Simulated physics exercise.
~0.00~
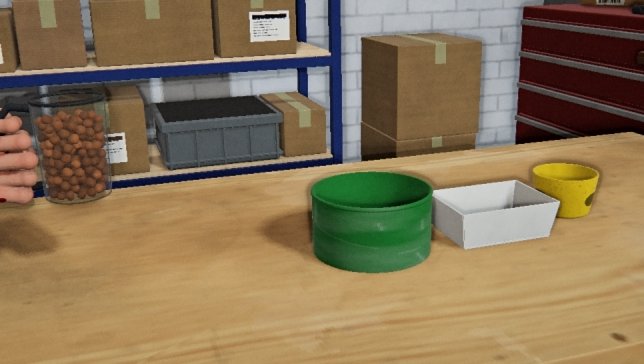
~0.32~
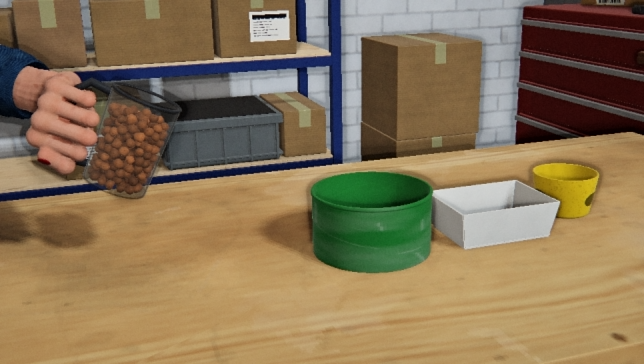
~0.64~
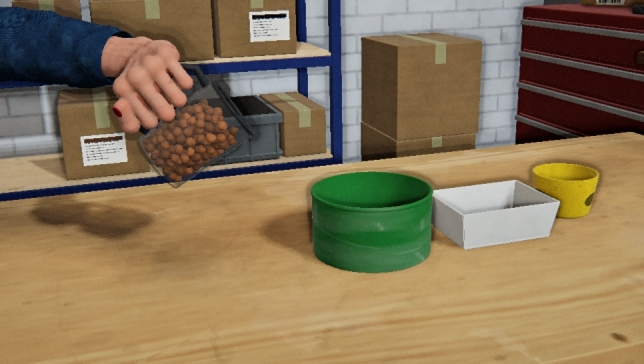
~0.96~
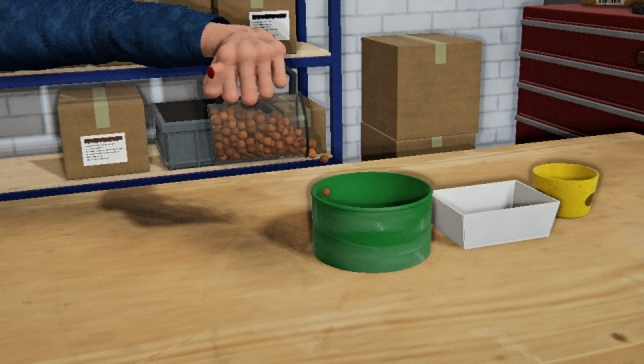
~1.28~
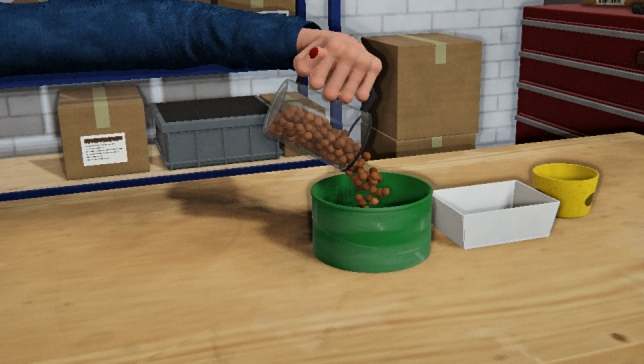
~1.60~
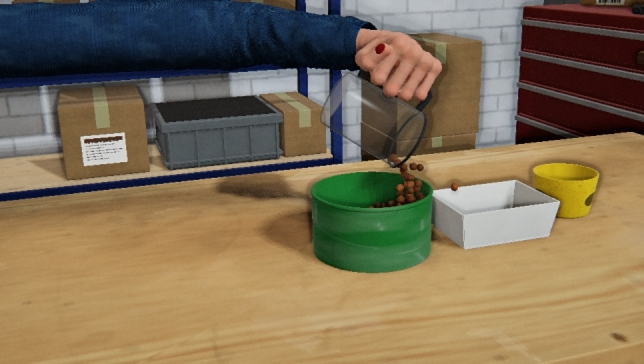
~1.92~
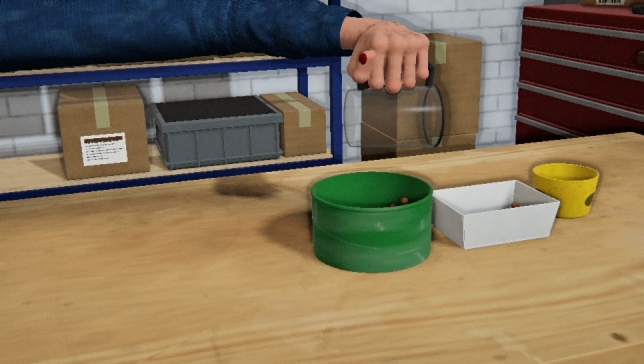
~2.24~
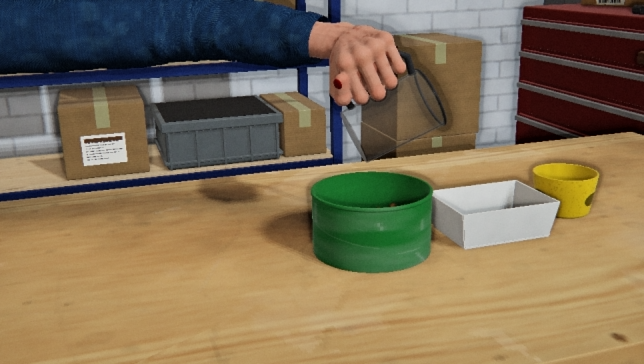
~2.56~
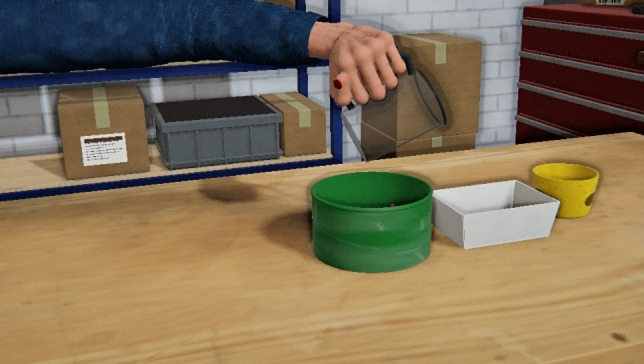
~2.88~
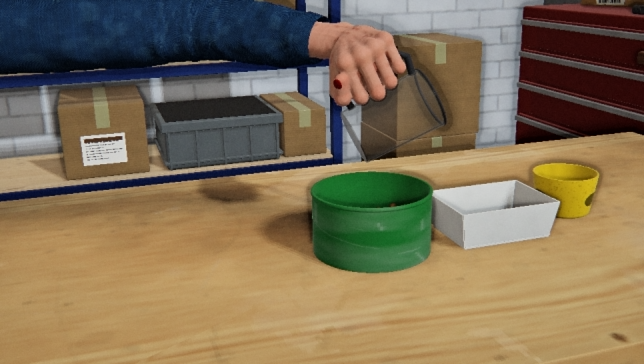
On a workshop bench, a hand carrying a clear cup rightward and tipping its hazelnuts into a green pot, then holding it empty.
